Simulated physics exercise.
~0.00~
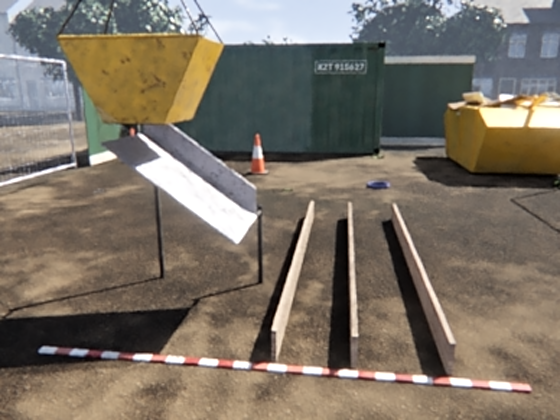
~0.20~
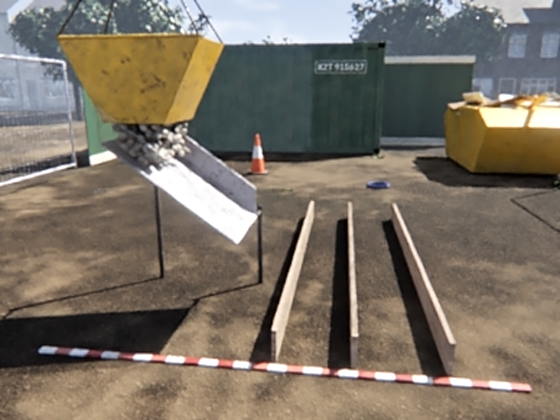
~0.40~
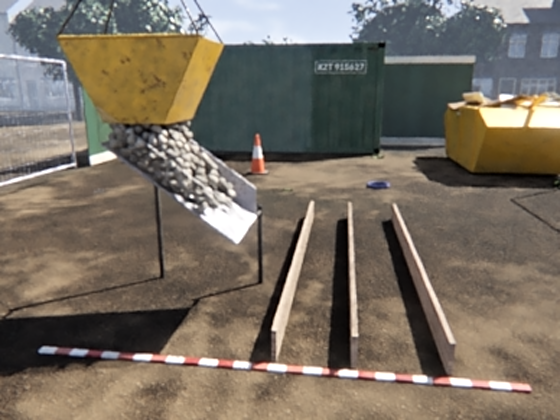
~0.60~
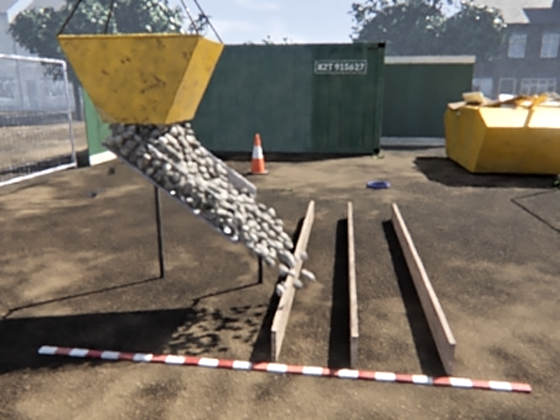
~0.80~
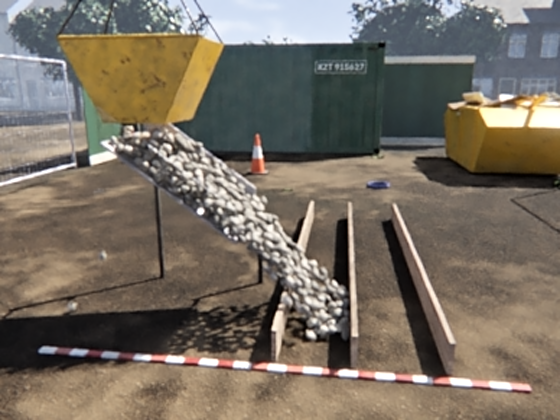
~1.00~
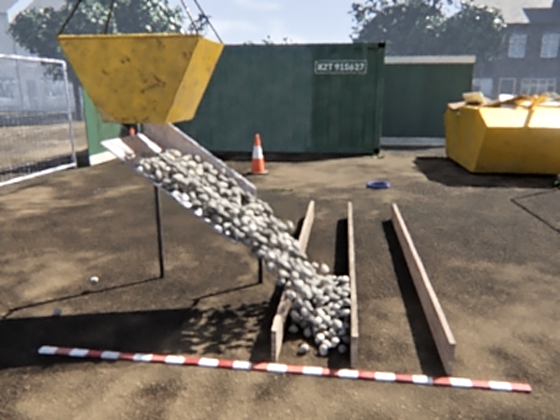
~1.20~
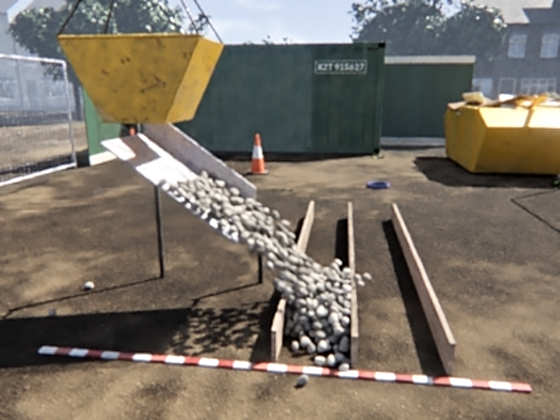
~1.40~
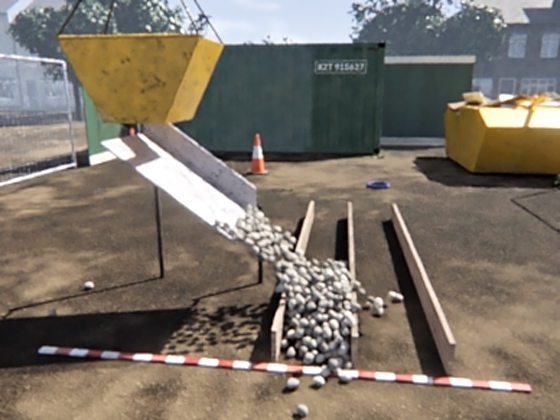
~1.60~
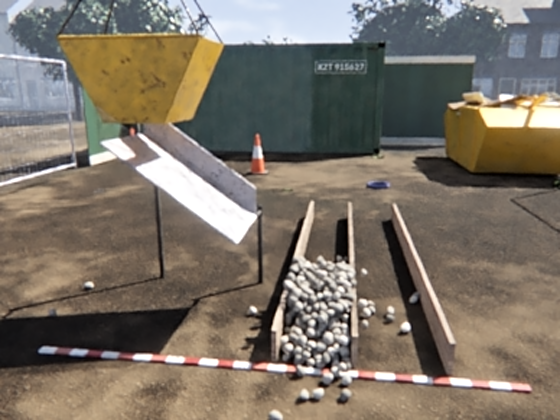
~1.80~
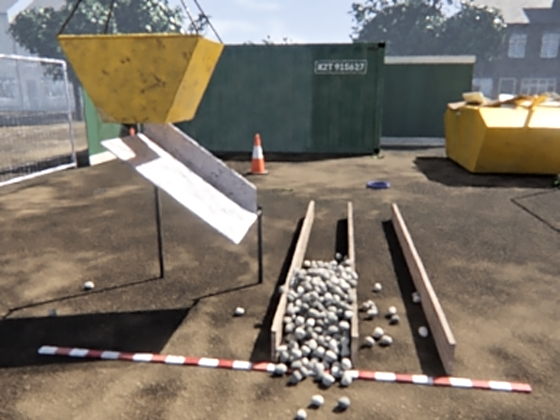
A yellow skip drops grey stones down a steel slope, and nearly all settle between the left planks.
